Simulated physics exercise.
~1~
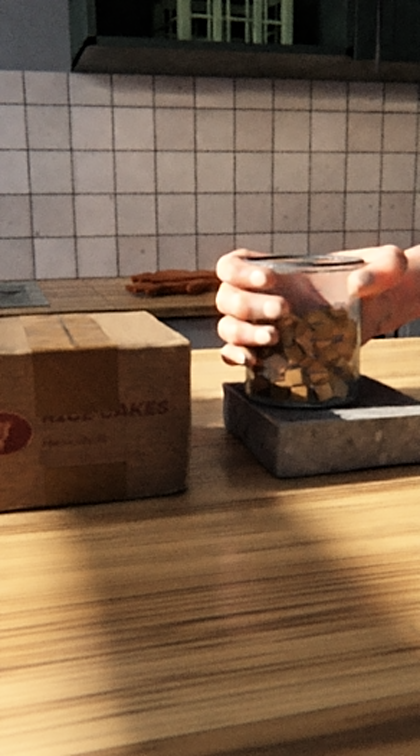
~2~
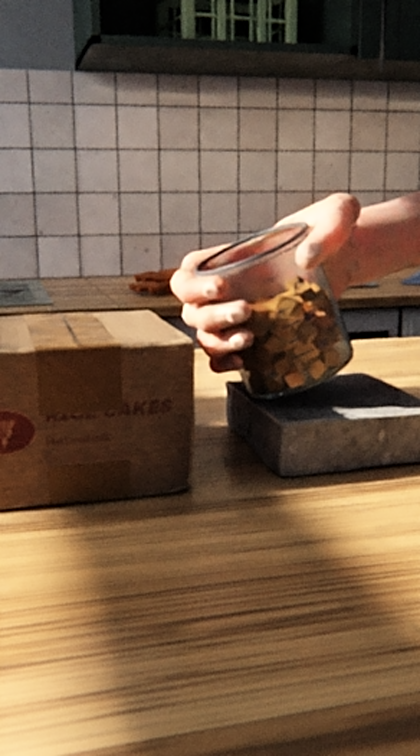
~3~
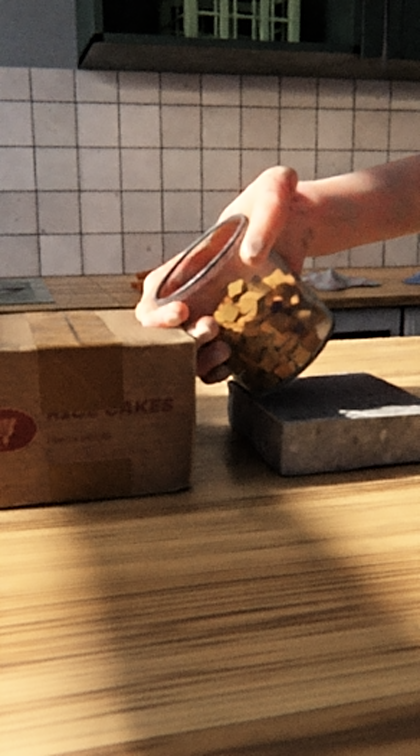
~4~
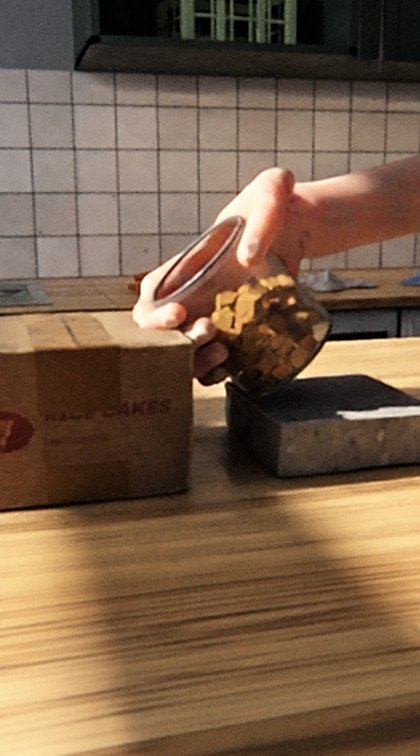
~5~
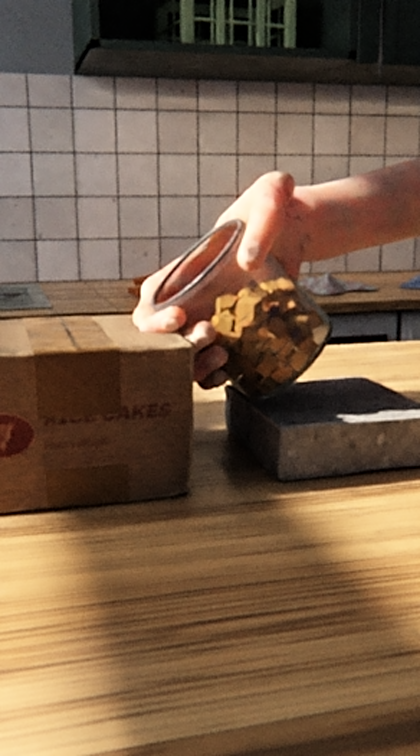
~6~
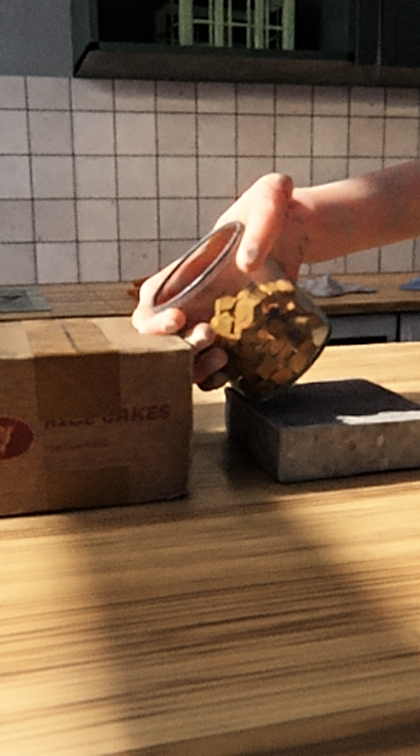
Glass jar of small brown chunks being lifted and tipped left by a hand, then held leaning against a cardboard box, nothing spilling.
